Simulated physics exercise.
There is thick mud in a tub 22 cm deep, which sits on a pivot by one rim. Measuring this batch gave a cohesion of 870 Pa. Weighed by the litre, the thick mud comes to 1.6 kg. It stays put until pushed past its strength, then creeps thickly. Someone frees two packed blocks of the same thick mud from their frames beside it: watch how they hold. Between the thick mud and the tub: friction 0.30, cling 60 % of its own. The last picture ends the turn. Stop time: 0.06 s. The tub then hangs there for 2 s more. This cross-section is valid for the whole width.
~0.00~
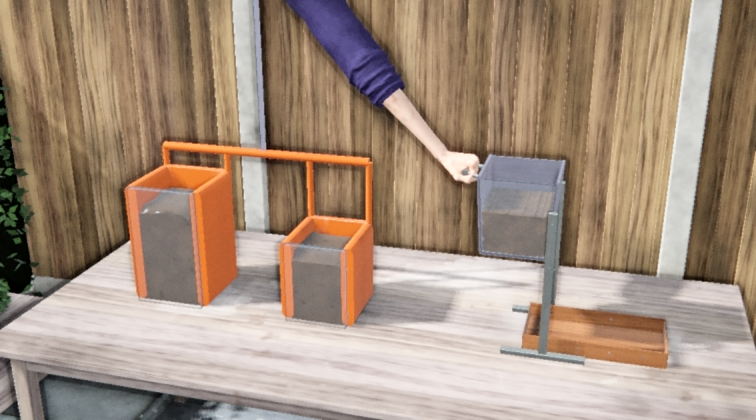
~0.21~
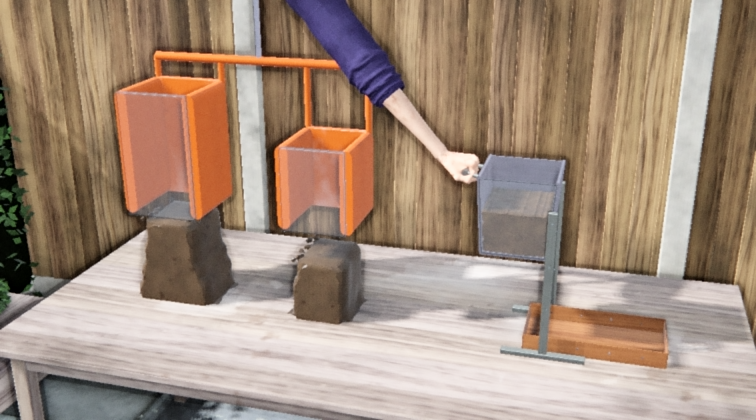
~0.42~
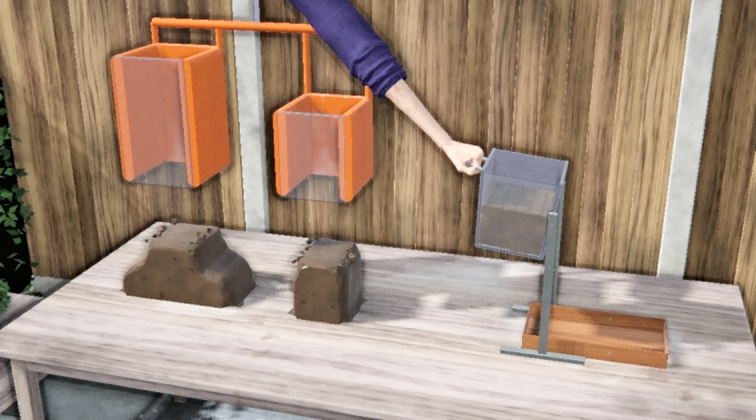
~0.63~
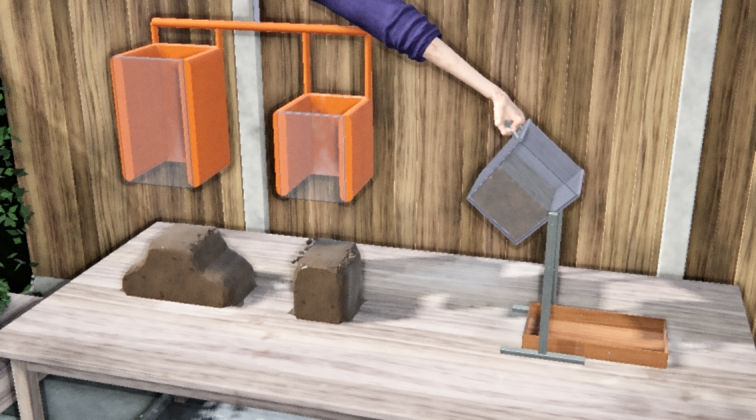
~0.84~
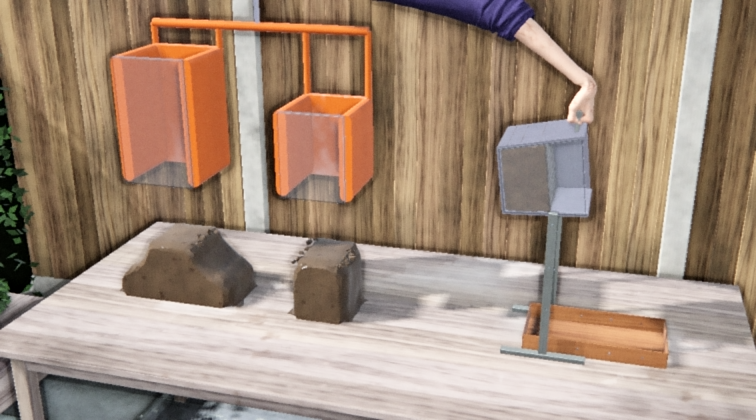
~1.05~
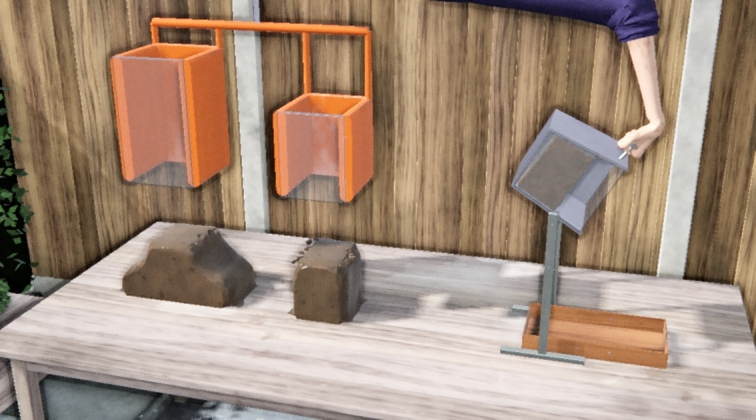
A hand holds a tub as orange boxes rise and mud slumps, then rotates it rightward.
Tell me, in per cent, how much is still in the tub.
Something like 0 out of 100.
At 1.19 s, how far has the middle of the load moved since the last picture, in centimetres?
Something like 8 cm, give or take.
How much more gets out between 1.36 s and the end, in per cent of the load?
Load share from then on: Near 7 %.
After 1.19 s, the tub is at 118 degrees and holds 99 %.
After 1.36 s, the tub is at 118 degrees and holds 7 %.
After 1.53 s, the tub is at 118 degrees and holds 0 %.
After 1.70 s, the tub is at 118 degrees and holds 0 %.
After 3.05 s, at the end, the tub is at 118 degrees and holds 0 %.
